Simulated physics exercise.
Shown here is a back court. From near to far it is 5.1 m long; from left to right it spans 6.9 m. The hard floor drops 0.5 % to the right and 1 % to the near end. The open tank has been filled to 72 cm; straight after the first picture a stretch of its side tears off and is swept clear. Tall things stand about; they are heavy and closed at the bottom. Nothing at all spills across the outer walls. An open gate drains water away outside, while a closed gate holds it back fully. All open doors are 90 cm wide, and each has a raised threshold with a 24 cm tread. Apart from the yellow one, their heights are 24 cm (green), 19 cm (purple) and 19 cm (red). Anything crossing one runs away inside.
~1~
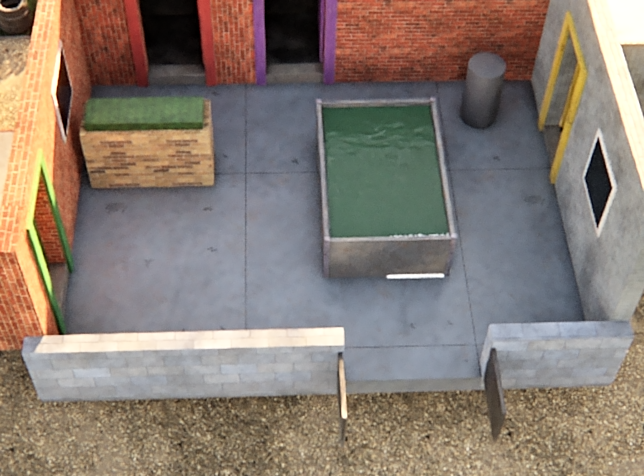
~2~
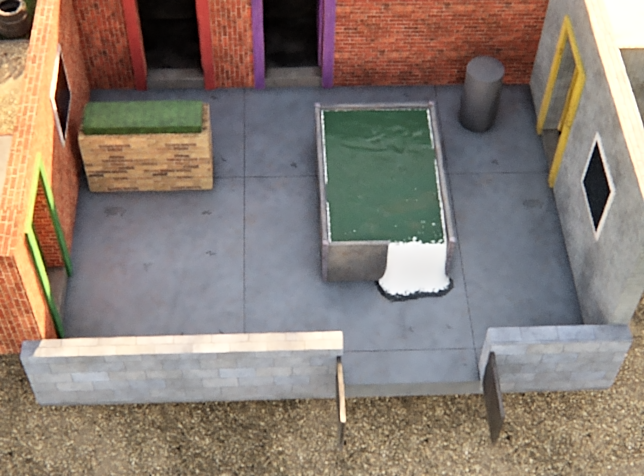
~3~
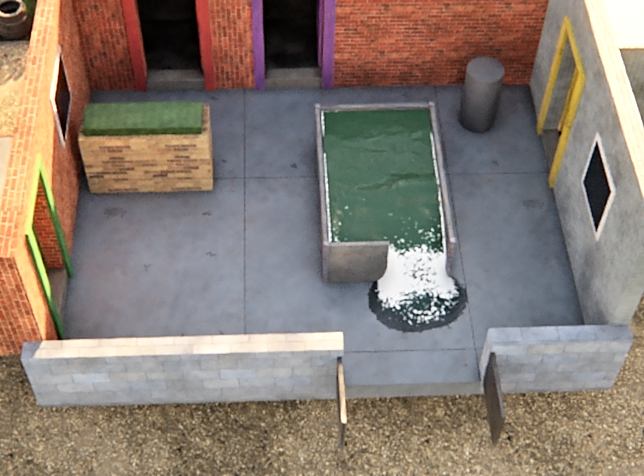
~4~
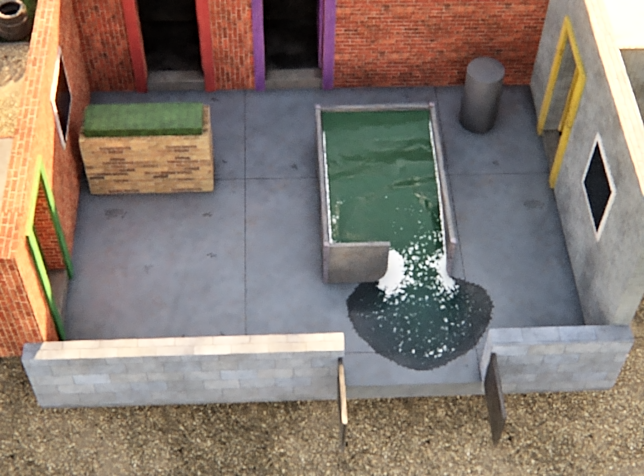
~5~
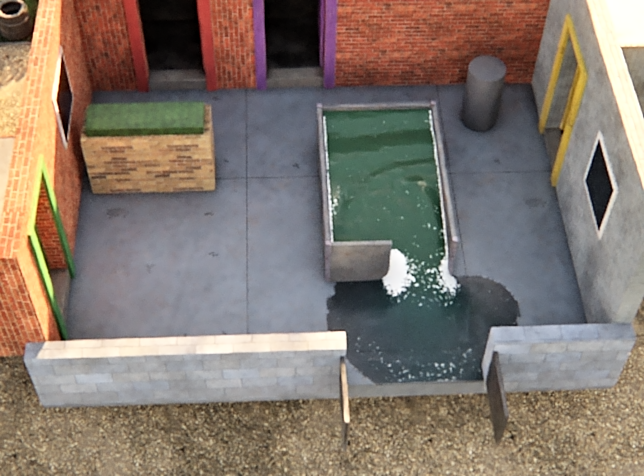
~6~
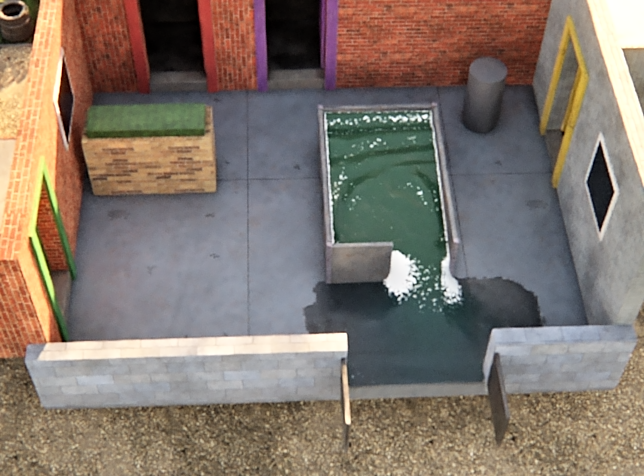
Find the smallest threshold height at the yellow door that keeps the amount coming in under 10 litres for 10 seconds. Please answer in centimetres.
The smallest height is roughly 5 cm.
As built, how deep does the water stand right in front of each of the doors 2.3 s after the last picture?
Lab note, cm: Yellow 3; green 0; purple 0; red 0.
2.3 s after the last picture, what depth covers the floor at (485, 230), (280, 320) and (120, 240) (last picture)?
The three readings, in order, are 3, 1 and 0 cm.
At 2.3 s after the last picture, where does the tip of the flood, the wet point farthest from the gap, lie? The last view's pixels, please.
Lab note: Front tip approx. at (105, 377).
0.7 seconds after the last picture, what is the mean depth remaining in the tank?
Close to 53 cm deep on average.
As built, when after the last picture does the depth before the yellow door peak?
I'd guess close to 8.0 seconds.
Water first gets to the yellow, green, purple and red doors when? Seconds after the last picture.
Yellow = 2.0 s, green = 4.0 s, purple = 5.0 s, red = 9.0 s.
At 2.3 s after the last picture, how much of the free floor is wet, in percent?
Some 35 in a hundred.
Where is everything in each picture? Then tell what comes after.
The open tank at (383, 170) is whole and still, 72 cm deep; the yellow door at (561, 106) is dry, in the first picture.
The front is at (394, 297), 0.3 m from the gap at (415, 265); 0.2 m2 of floor is wet, 72 cm left at the back, in the second picture.
The gap is at (416, 267), the front 0.8 m out at (411, 327); the back of the open tank holds 72 cm, in the third picture.
The front is at a hidden place, 1.3 m from the gap at (416, 268); 1.8 m2 of floor is wet, 72 cm left at the back, in the fourth picture.
The front is at a hidden place, 1.7 m from the gap at (418, 266); 3.1 m2 of floor is wet, 72 cm left at the back, in the fifth picture.
The gap is at (419, 267), the front 1.8 m out at a hidden place; the back of the open tank holds 66 cm; 2.6 m in a straight line remain to the yellow door at (562, 110), in the sixth picture.
Then, 0.7 s after the last picture water covers 15 % of the floor, deepest (42 cm) near (594, 362); it has not reached the yellow door.
Then, 2.3 s after the last picture water covers 35 % of the floor, deepest (27 cm) near (581, 362); 3 cm at the yellow door, 0 litres in over its 13 cm threshold.
Then, 9.3 s after the last picture water covers 60 % of the floor, deepest (10 cm) near (581, 362); 7 cm at the yellow door, 0 litres in over its 13 cm threshold.
At the yellow door as built, the water peaked near 8 cm, 7.9 s after the last picture.
With a threshold of 4.5 cm, 13 litres would have come in within the 10 s; with 6 cm, 5 litres. So under 10 litres takes about 5 cm.
